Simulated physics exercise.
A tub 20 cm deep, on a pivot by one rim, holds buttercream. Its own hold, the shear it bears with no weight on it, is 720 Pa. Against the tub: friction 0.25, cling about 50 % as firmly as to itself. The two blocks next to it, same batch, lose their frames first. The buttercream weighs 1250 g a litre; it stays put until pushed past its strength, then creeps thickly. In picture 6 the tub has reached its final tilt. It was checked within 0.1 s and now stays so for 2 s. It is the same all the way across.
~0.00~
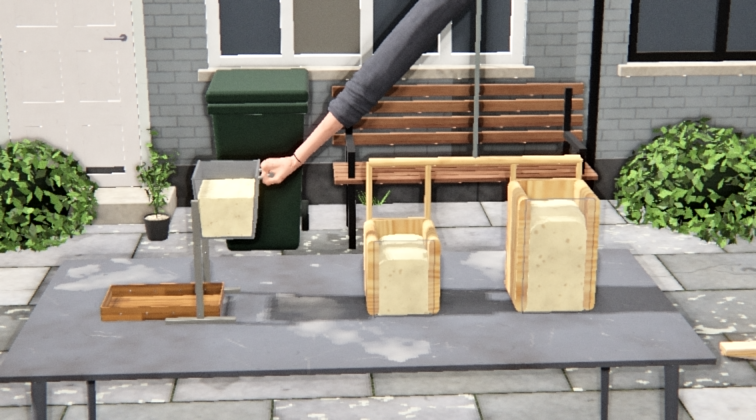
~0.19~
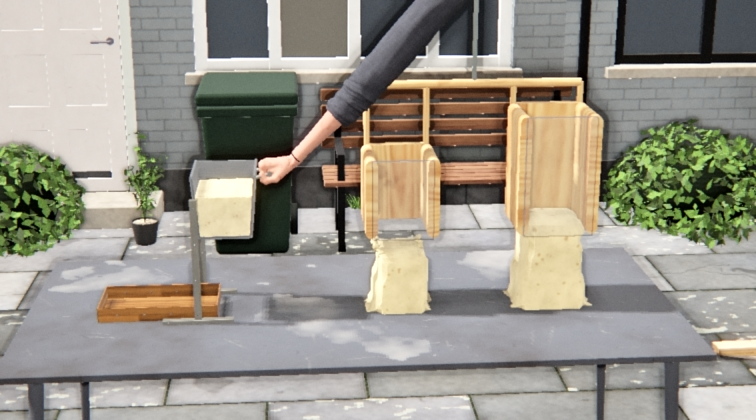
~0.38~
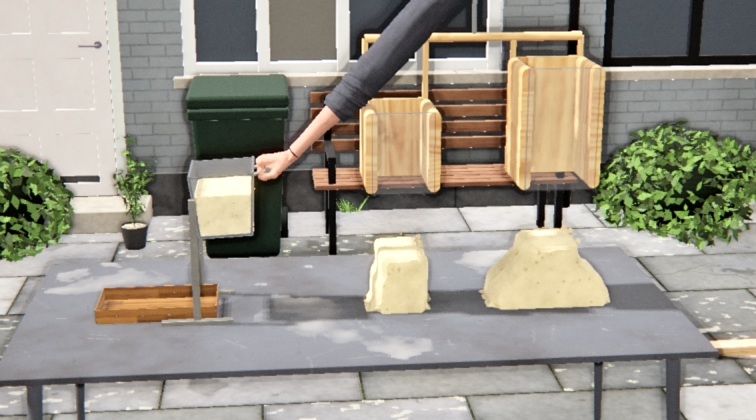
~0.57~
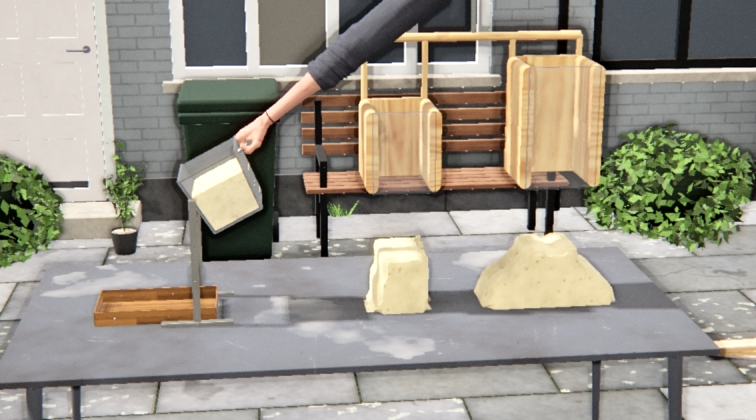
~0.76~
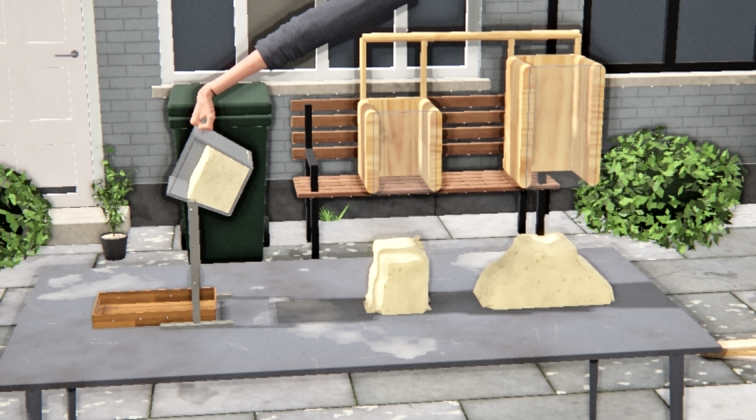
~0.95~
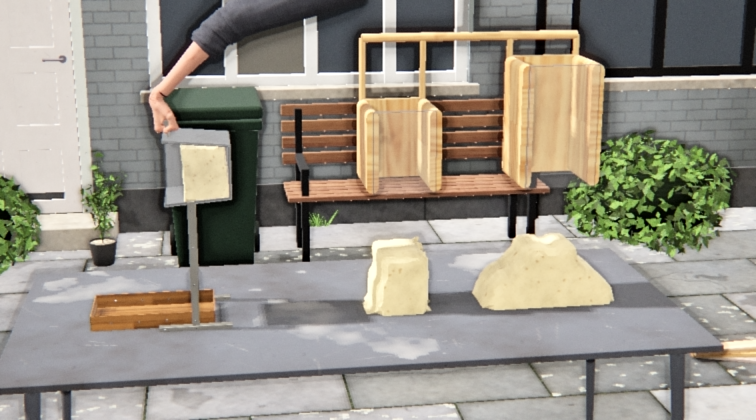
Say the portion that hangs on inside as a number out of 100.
Expect roughly 100 %.
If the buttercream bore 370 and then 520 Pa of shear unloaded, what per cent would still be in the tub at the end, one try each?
In that order: 60 %, 90 %.
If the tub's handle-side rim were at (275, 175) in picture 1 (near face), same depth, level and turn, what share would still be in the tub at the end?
Then about 55 %.
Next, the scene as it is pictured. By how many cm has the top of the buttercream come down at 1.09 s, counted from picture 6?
About 1 cm.
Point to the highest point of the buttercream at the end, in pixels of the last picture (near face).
Around (212, 151).
After 1.09 s, the tub is at 90 degrees and holds 100 %.
After 1.26 s, the tub is at 90 degrees and holds 100 %.
After 1.43 s, the tub is at 90 degrees and holds 100 %.
After 1.60 s, the tub is at 90 degrees and holds 100 %.
After 2.95 s, at the end, the tub is at 90 degrees and holds 100 %.
